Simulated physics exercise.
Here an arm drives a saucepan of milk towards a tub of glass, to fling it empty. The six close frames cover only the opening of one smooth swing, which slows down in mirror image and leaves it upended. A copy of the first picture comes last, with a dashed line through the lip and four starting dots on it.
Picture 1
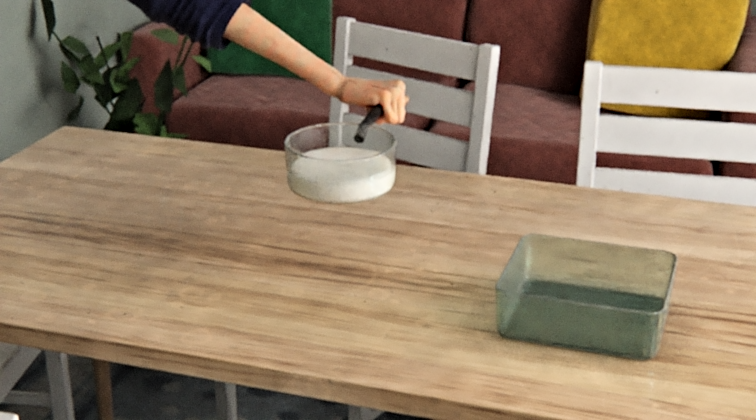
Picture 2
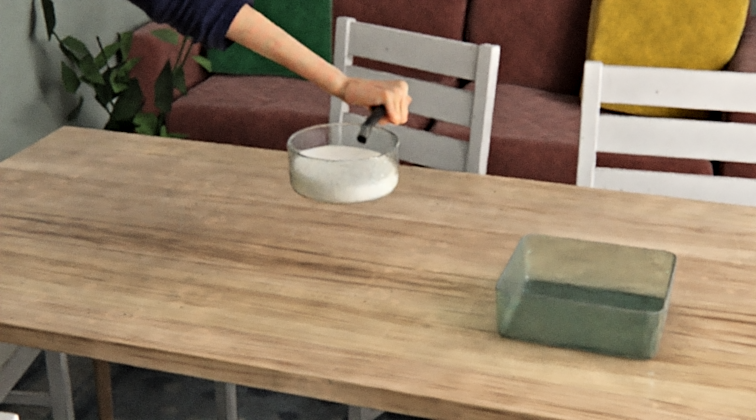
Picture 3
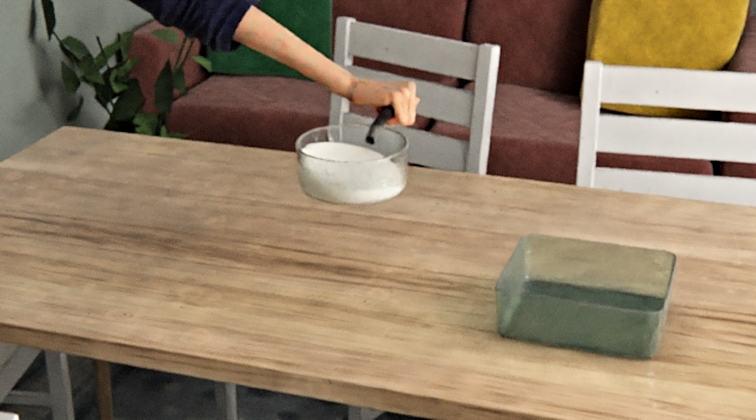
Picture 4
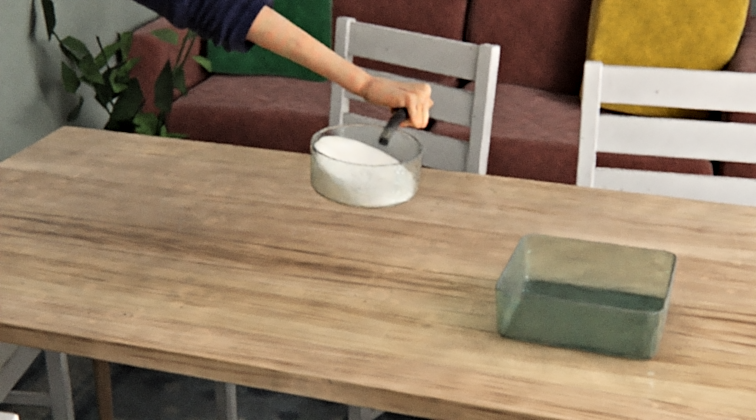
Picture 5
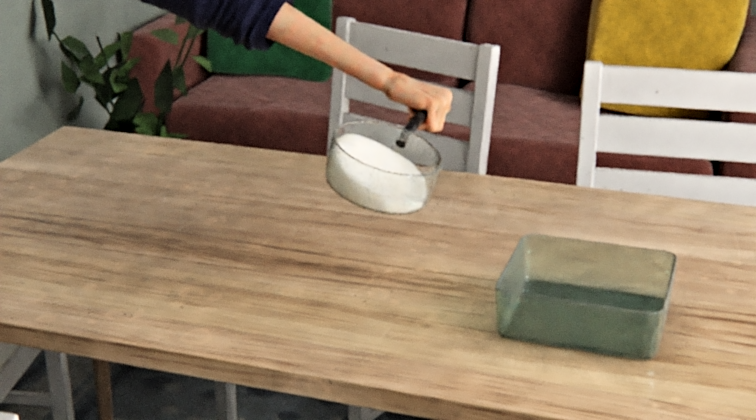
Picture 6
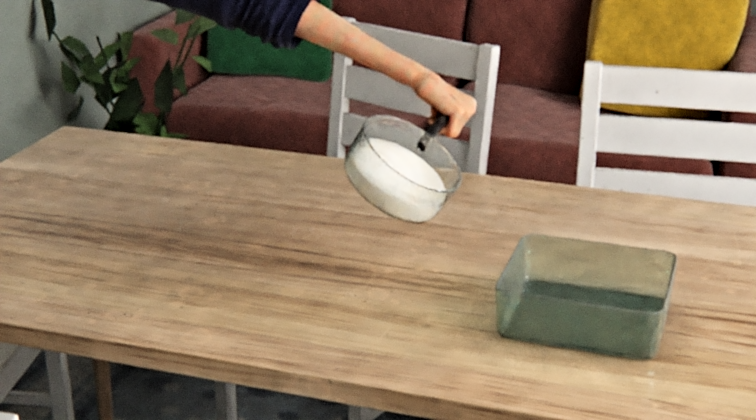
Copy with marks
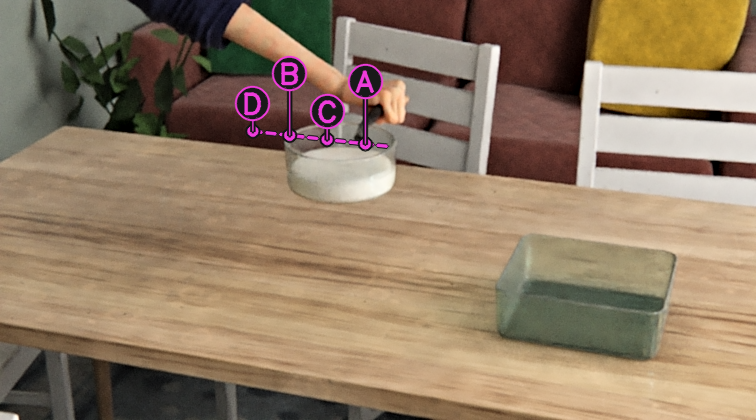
At a wooden table in front of white chairs and a dark red sofa, a hand holds a clear round pan of white liquid upright, left of an empty-looking glass tub. The arm moves the pan slowly rightward, then tilts it increasingly toward the right, the liquid still inside.
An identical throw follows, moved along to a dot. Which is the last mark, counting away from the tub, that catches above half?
Dot A.
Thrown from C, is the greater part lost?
Yes, it does.
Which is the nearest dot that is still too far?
The answer is C.
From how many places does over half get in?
One of the four.
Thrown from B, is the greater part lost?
Yes, it does.
On the marked copy, A at (365, 143); B at (289, 135); C at (327, 139); D at (252, 131).
With A, about 65 % lands in the tub, 19 % falls short and 16 % goes beside or beyond.
With B, about 0 % lands in the tub, 97 % falls short and 3 % goes beside or beyond.
With C, about 19 % lands in the tub, 74 % falls short and 7 % goes beside or beyond.
With D, about 0 % lands in the tub, 100 % falls short.
